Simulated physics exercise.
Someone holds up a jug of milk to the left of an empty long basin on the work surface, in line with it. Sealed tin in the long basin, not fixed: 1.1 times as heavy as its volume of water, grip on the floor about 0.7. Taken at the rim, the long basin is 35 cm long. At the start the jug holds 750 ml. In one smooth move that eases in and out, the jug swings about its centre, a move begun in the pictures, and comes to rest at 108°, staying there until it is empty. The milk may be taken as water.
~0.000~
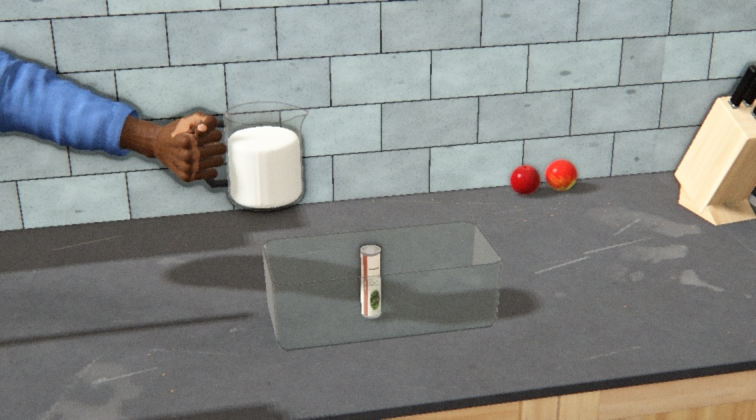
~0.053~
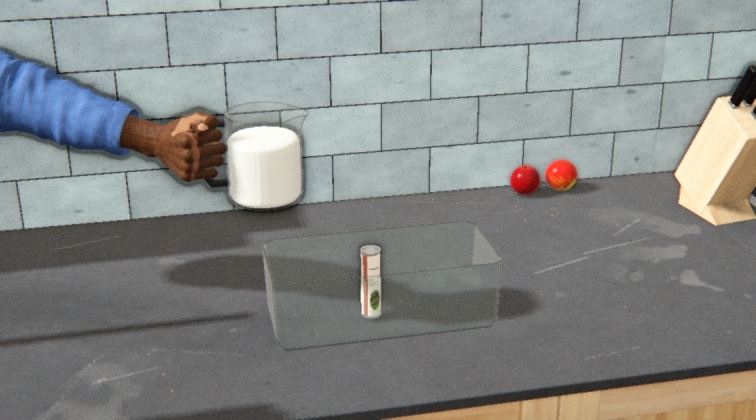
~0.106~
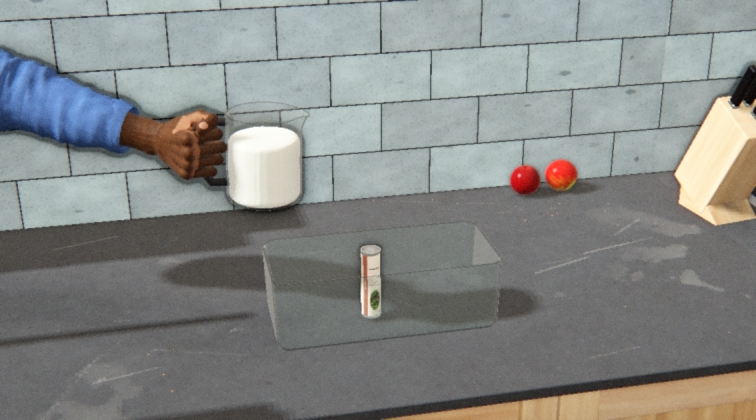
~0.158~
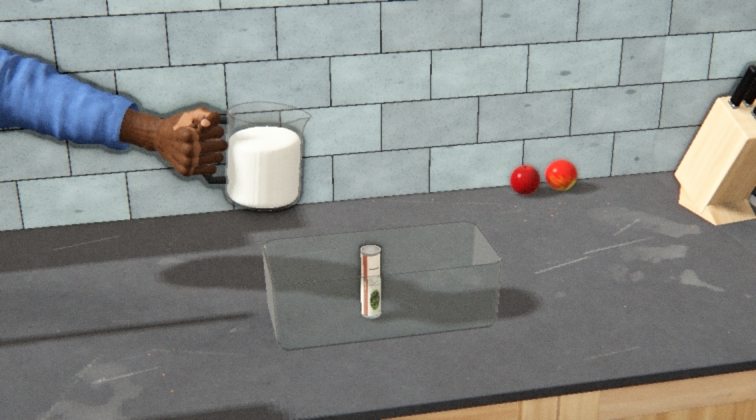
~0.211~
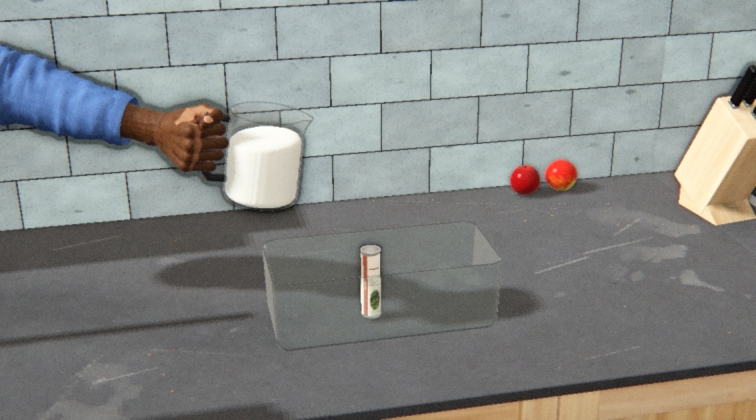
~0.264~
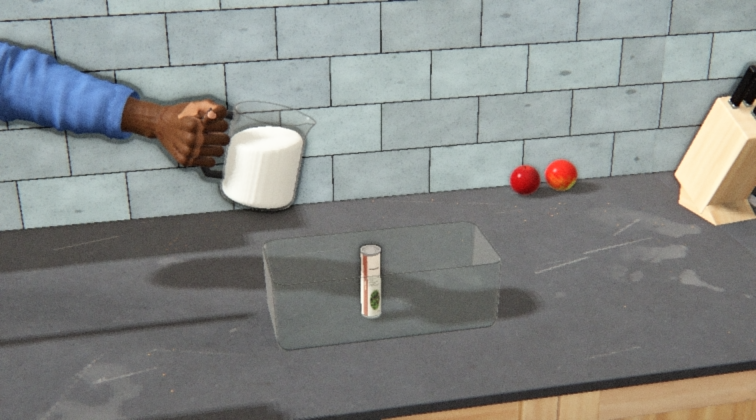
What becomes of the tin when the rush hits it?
The tin is knocked down.
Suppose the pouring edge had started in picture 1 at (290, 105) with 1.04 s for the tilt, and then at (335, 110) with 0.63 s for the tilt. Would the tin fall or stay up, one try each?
Trial 1 - tin tips; trial 2 - tin stays standing.
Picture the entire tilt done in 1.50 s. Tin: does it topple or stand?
In that case the tin overturns.
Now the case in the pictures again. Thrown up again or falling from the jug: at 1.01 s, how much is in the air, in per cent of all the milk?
Around 28 percent of it is airborne.
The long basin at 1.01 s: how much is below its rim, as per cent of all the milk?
About 38 per cent.
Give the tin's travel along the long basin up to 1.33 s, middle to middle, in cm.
Roughly 9 cm.
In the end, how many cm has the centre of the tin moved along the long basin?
The middle of the tin ends some 8.5 cm along the basin.
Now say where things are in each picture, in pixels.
In the first frame, it leans 0°; its right rim is at (308, 111); the milk meets the walls at (227, 140) and (298, 135); the long basin's rim runs from (268, 264) to (488, 242); the tin's top is at (371, 253).
In the second frame, it leans 1°; its right rim is at (308, 111); the milk meets the walls at (227, 140) and (297, 135).
In the third frame, it leans 2°; its right rim is at (309, 112); the milk meets the walls at (228, 139) and (298, 135).
In the fourth frame, it leans 5°; its right rim is at (311, 114); the milk meets the walls at (229, 140) and (299, 135).
In the fifth frame, it leans 8°; its right rim is at (314, 117); the milk meets the walls at (229, 140) and (300, 135).
In the sixth frame, it leans 13°; its right rim is at (316, 121); the milk meets the walls at (229, 141) and (302, 135).
Then, 0.69 s in, the tilt is 68° and 90 per cent is still to pour; the tin stands where it began.
Then, 1.01 s in, the tilt is 102° and 33 per cent is still to pour; the tin stands where it began.
Then, 1.33 s in, the tilt is 108° and 3 per cent is still to pour; the tin lies on its side.
Then, 1.69 s in, the tilt is 108° and 0 per cent is still to pour; the tin lies on its side.
Finally, the tin lies on its side.
